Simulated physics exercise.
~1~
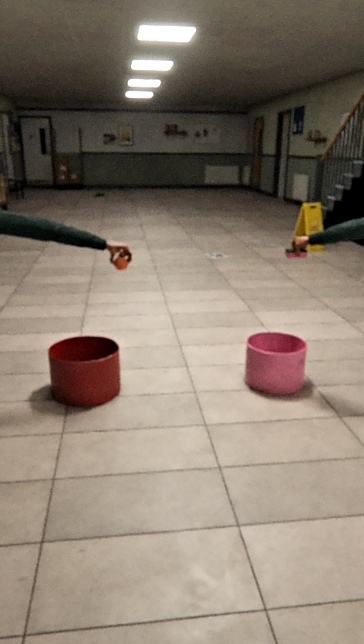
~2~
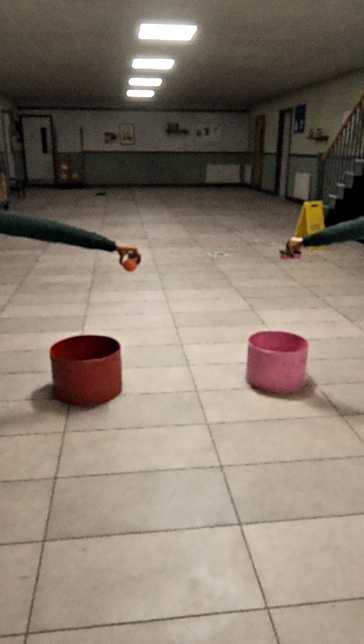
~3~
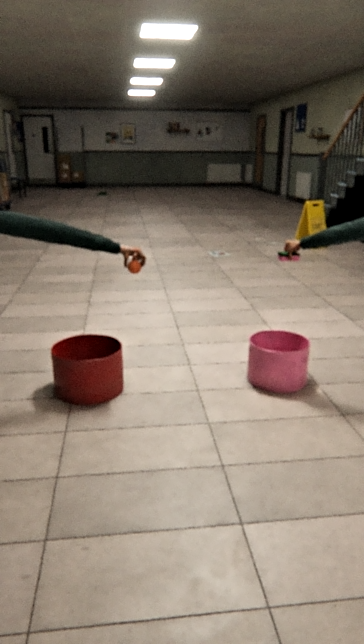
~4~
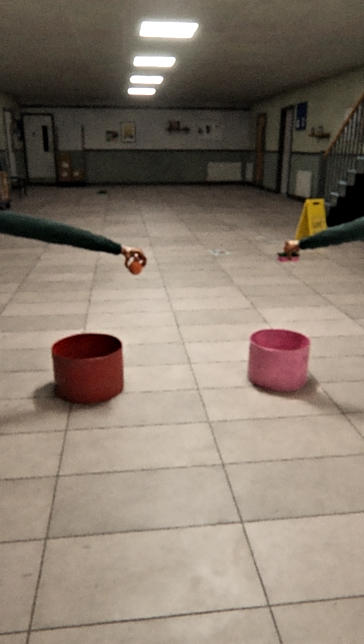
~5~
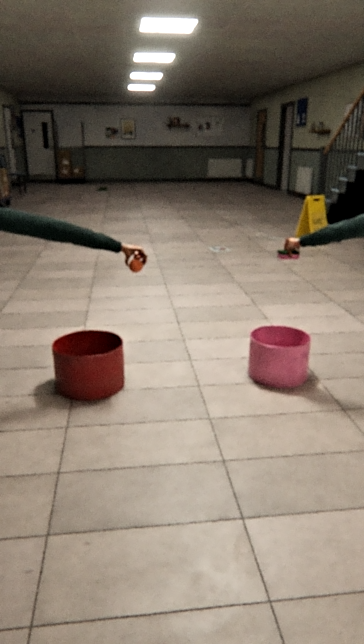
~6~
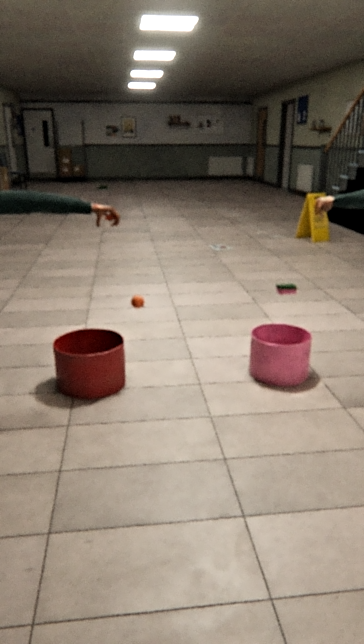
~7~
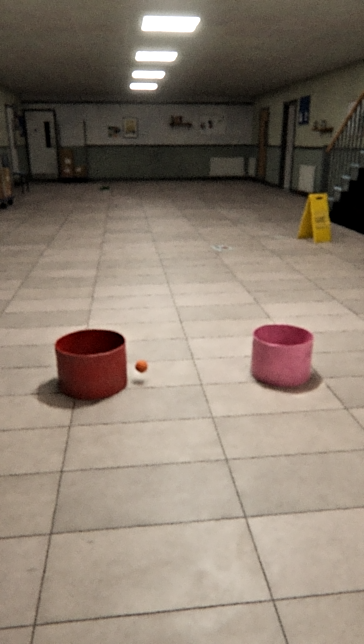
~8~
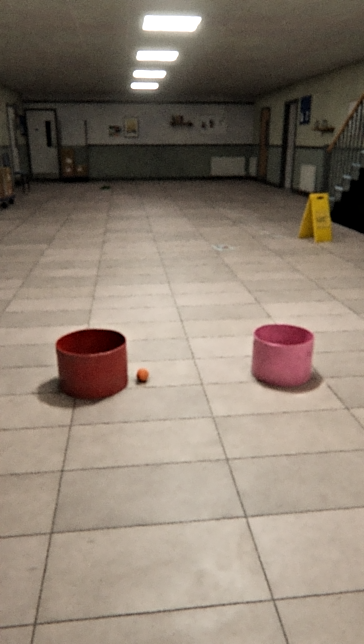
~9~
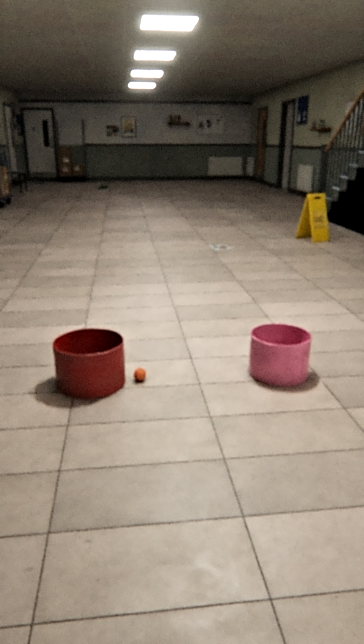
Two hands drop a tomato beside the red bin and a sponge into the pink one.
